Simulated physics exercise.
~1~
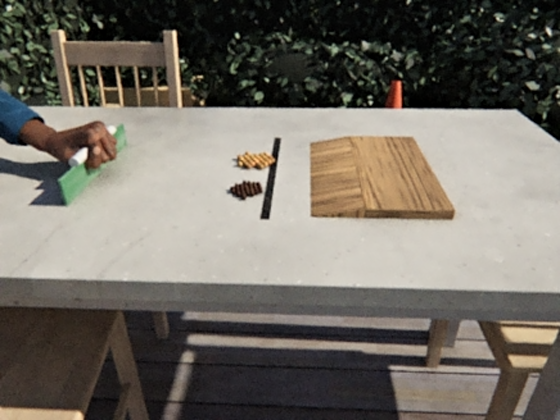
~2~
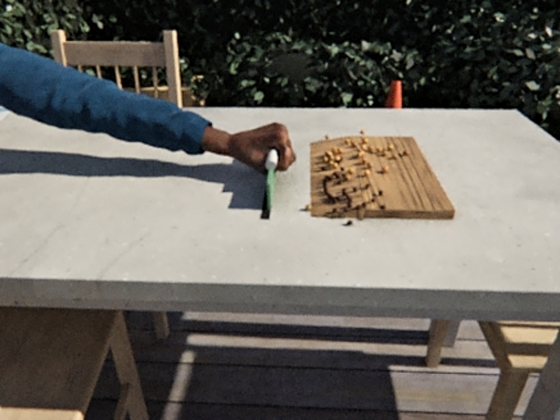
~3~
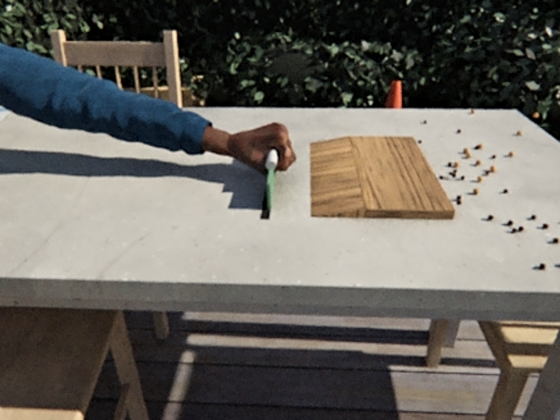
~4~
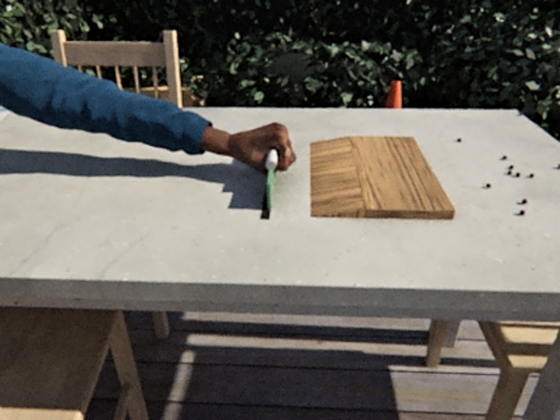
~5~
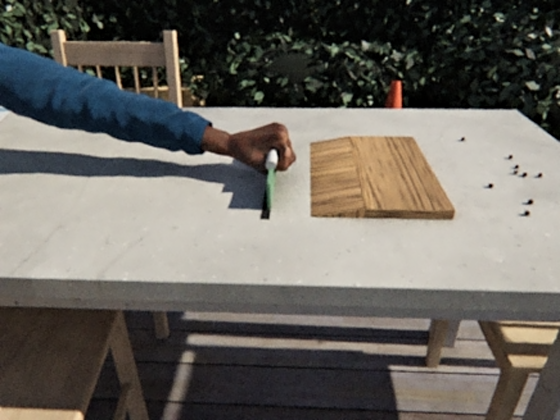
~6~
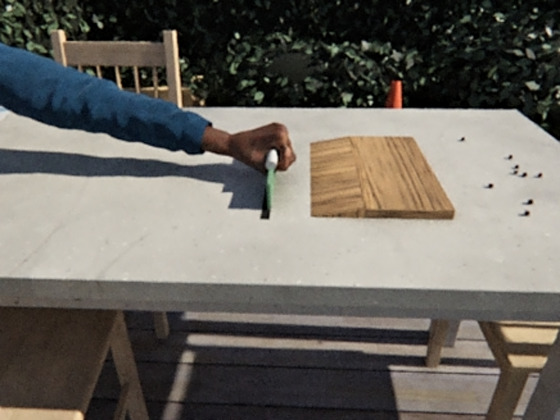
The video shows a hand sweeping a green scraper right across a table to a black strip, sending small yellowish and dark pieces over a wooden wedge. They scatter beyond it, the yellowish ones disappear from view, and a few dark ones rest at right as the hand stays still.
